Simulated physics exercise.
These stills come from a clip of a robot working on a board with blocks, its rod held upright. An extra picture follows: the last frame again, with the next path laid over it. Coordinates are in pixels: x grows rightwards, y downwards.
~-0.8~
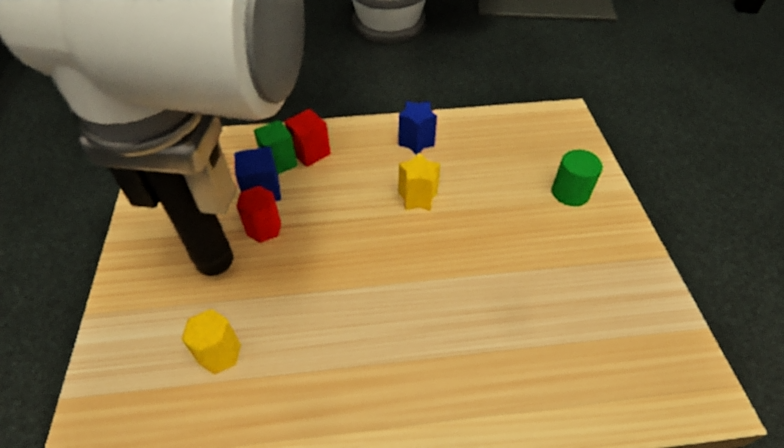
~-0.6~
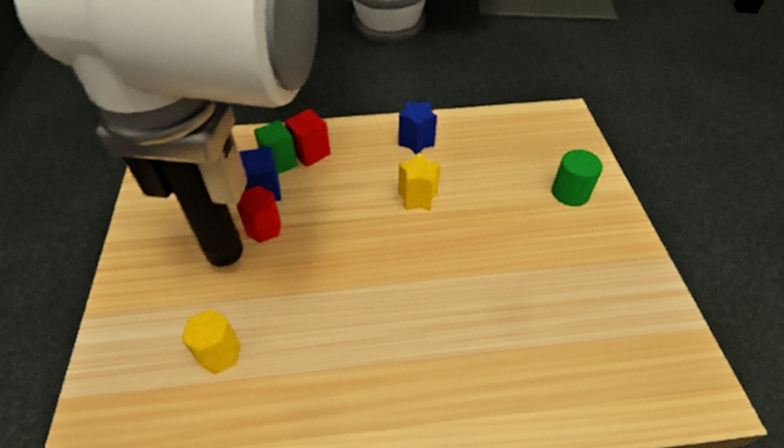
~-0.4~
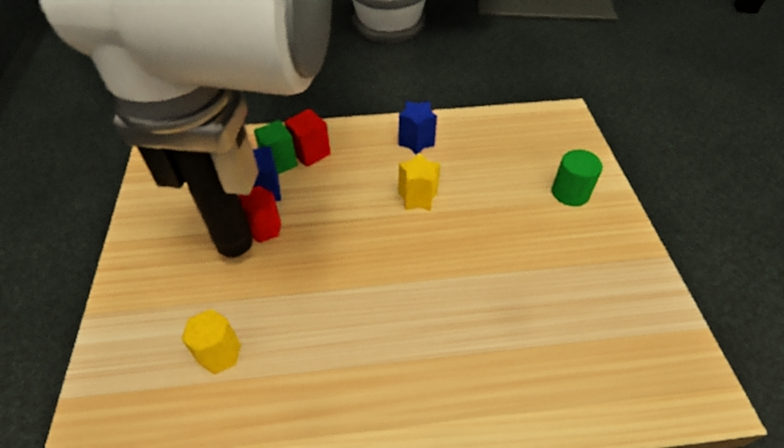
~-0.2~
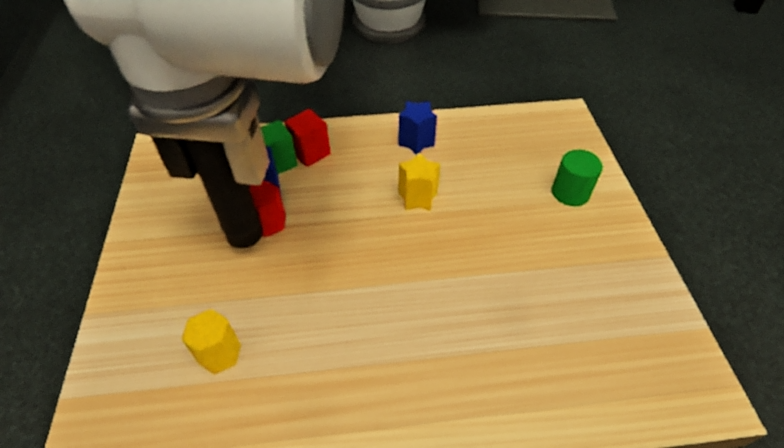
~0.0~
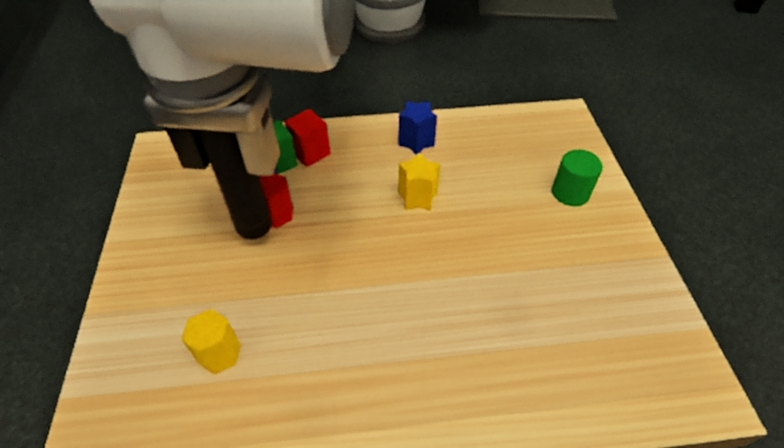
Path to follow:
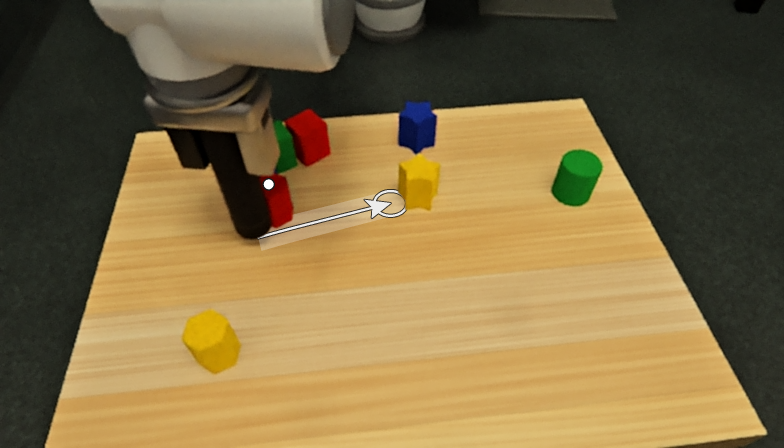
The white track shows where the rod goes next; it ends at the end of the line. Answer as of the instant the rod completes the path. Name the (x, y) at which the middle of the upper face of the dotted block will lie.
The answer is (291, 171).
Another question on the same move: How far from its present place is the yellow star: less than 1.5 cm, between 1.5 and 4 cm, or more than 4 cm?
It moves less than 1.5 cm.
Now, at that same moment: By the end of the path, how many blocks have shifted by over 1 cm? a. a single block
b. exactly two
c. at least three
It's a.
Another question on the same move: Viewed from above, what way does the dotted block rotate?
It swings round anticlockwise.
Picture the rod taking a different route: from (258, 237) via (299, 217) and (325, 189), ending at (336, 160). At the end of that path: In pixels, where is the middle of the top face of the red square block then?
The centre of its top will be at (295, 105).
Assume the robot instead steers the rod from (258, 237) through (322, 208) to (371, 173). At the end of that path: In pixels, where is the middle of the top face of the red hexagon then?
My estimate: (305, 156).
The line goes from (258, 237) directly to (391, 203); the dot is on the red hexagon.
What follows on the original path. One third of the way, rod at (302, 214); red hexagon at (291, 171), turned 40° anticlockwise.
Two thirds of the way, rod at (347, 203); red hexagon at (291, 171), turned 40° anticlockwise.
At the end, rod at (391, 192); red hexagon at (291, 171), turned 40° anticlockwise; yellow star unmoved.
